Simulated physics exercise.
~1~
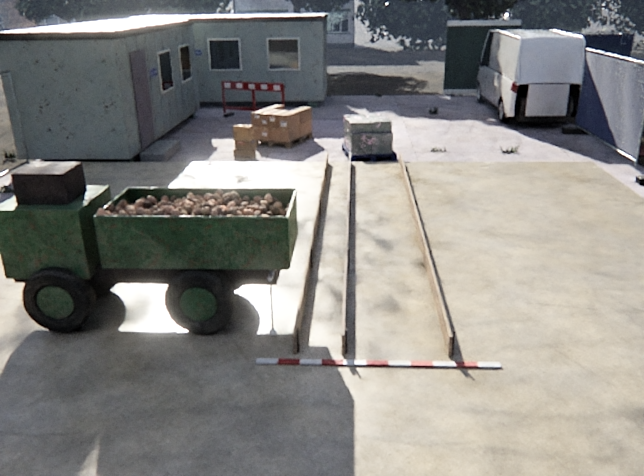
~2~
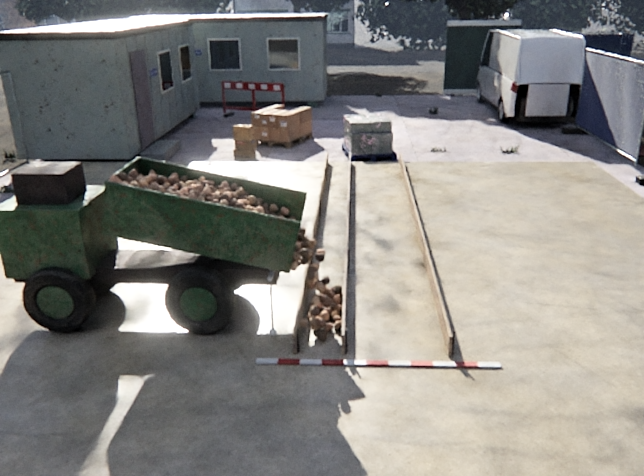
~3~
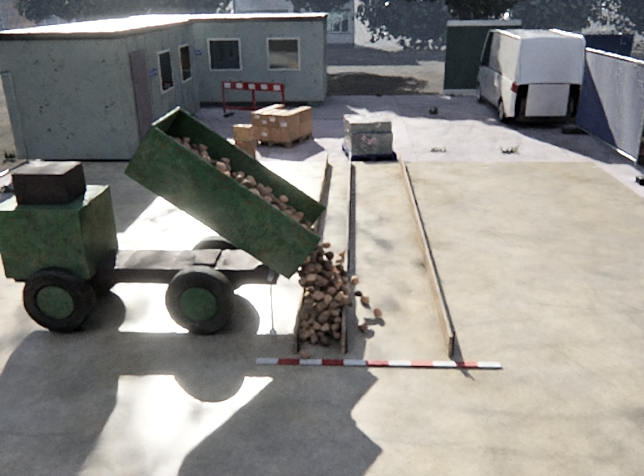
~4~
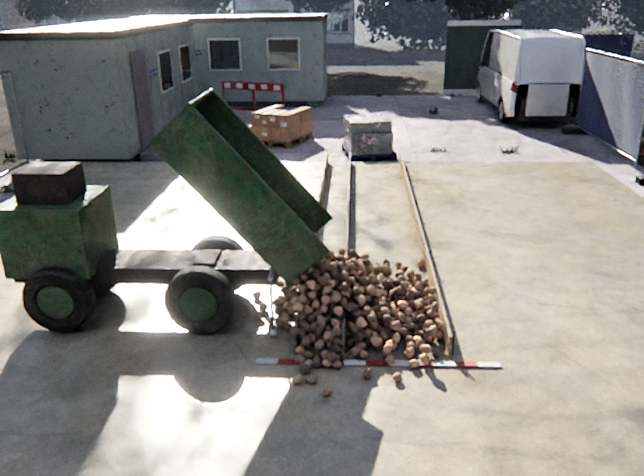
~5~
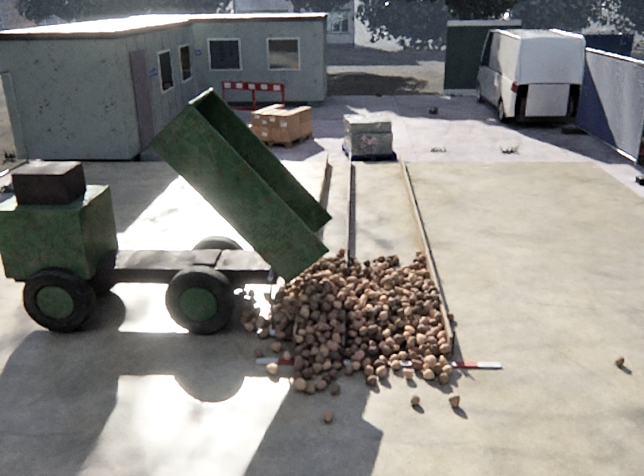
A green truck tips its bed and pours brown stones into a heap across low planks.
